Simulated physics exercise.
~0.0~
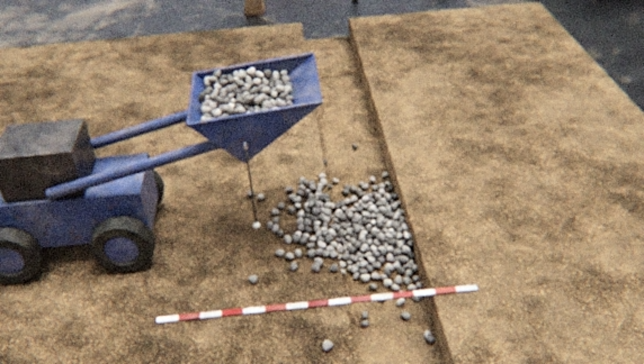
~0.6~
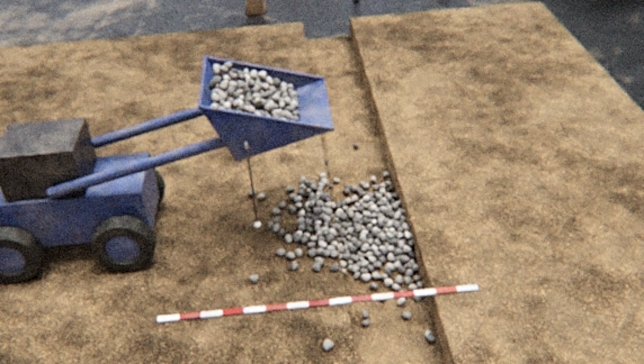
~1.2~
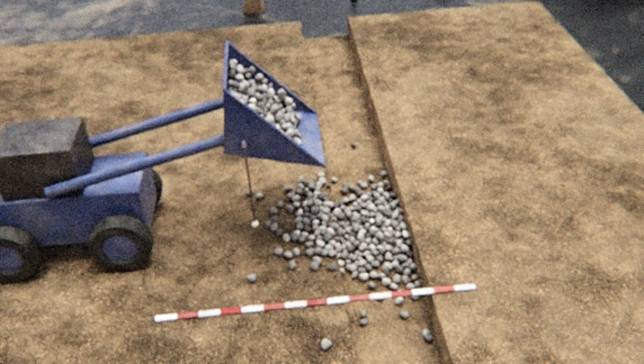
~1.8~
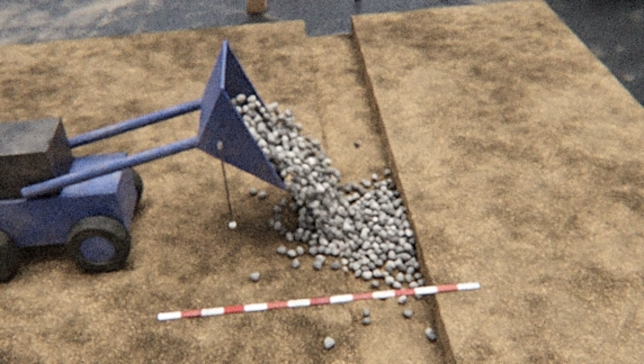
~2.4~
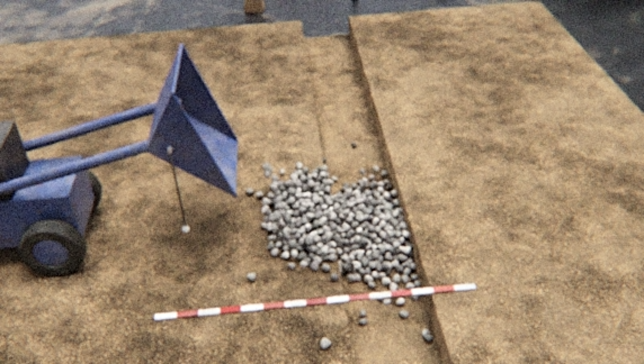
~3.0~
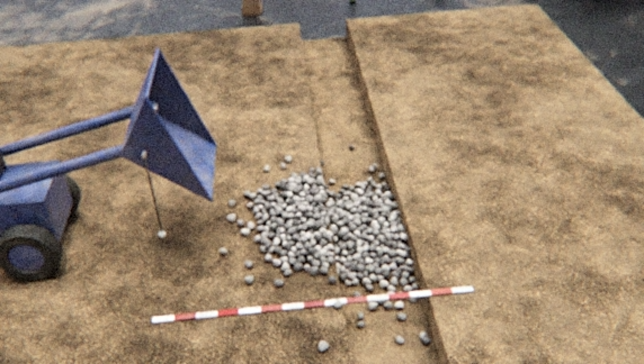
A small blue loader tilted its raised bucket of rounded grey stones forward and poured them onto the pile already lying by the trench, then backed away to the left, leaving a wider heap behind the red-and-white striped staff, its bucket still tipped.
